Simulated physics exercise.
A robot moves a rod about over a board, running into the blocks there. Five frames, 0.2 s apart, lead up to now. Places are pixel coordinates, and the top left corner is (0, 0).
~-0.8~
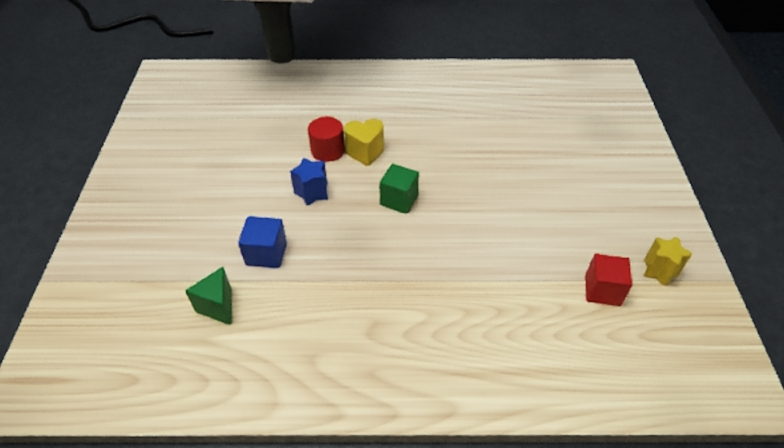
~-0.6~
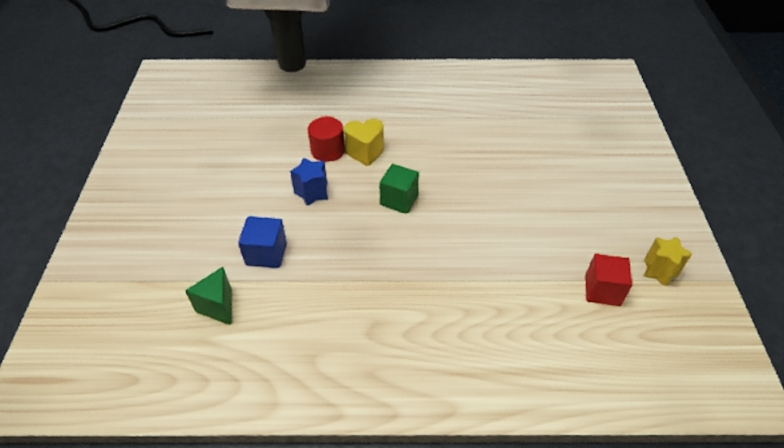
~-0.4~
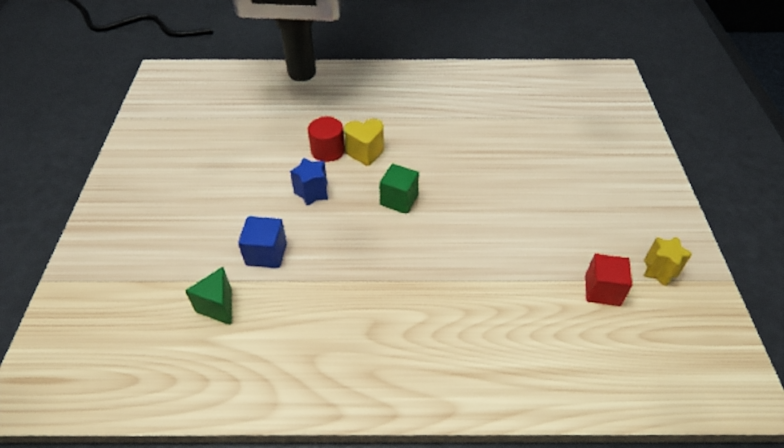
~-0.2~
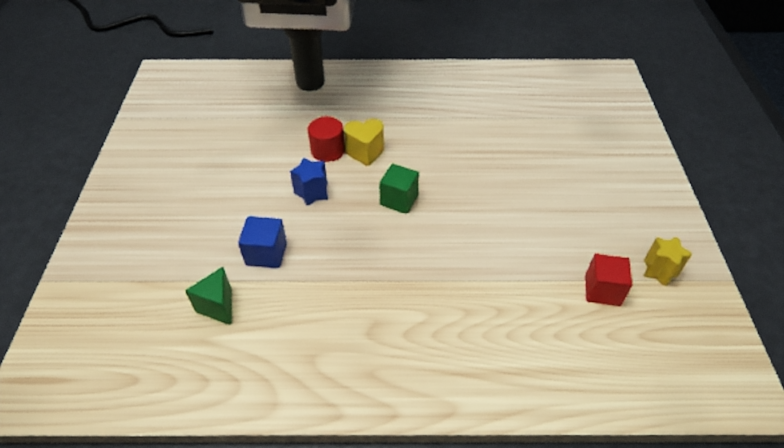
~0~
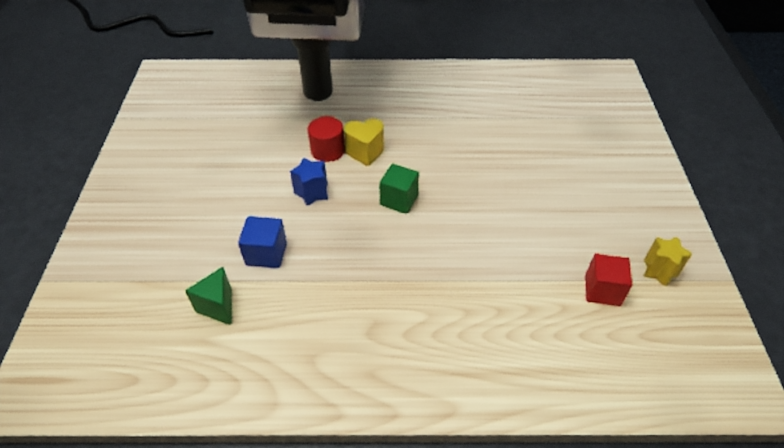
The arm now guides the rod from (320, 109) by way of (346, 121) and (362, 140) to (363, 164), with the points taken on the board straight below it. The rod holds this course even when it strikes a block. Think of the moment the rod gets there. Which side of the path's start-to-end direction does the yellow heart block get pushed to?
Slides right.
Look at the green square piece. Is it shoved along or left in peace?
Same place.
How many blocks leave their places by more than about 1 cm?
I'm going with one.
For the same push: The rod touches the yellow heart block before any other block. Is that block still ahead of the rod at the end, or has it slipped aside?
In the end it is ahead.
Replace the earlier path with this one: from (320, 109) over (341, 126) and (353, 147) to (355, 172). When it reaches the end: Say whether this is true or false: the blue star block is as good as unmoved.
The statement is correct.
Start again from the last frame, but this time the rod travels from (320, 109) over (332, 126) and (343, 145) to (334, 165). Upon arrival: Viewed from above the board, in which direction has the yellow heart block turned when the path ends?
Spins counterclockwise.
The first path, step by step. One third of the way, rod (345, 105); nothing pushed yet.
Two thirds of the way, rod (361, 125); yellow heart block (367, 136).
At the end, rod (362, 148); red round block still; yellow heart block (371, 159); green square piece still.
